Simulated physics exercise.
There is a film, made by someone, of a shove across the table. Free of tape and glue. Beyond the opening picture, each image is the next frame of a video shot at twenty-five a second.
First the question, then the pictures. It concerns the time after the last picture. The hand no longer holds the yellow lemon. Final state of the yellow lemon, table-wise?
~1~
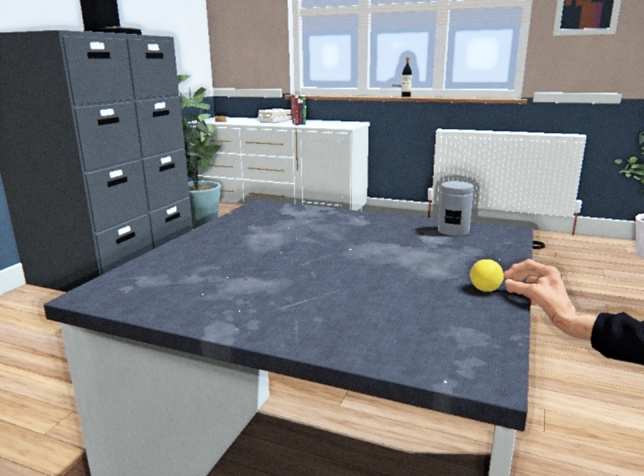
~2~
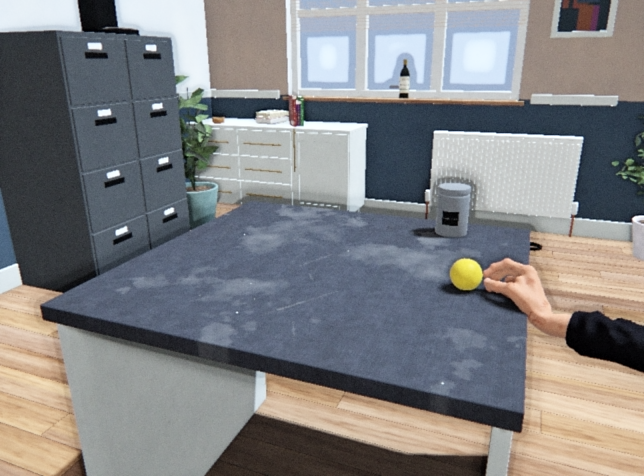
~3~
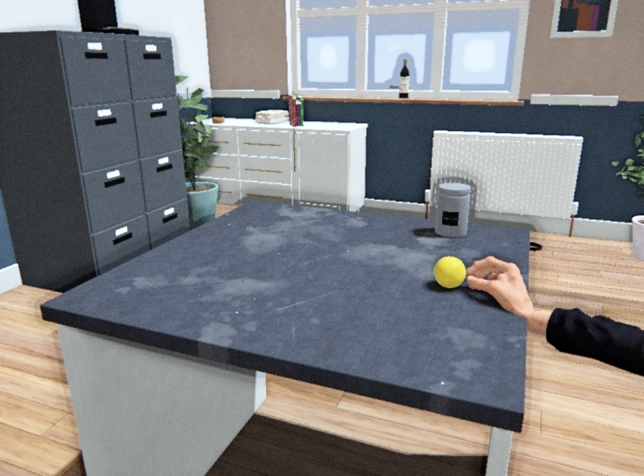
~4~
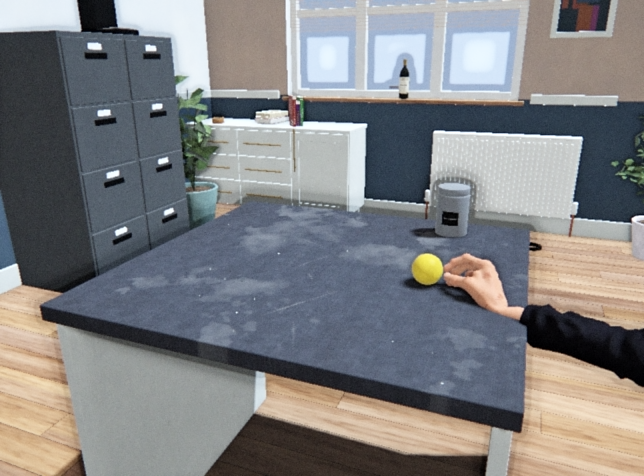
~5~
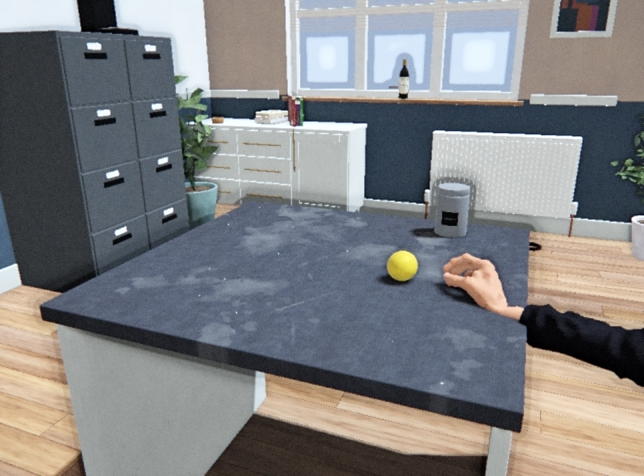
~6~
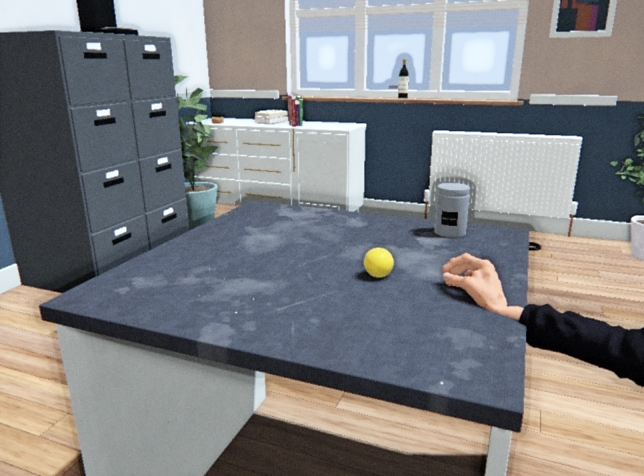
Off.
Then, 0.30 s later than the last frame, yellow lemon moved well along near (231, 242).
Then, 0.70 s later than the last frame, yellow lemon now off the table.
When it is over, off the table, yellow lemon.
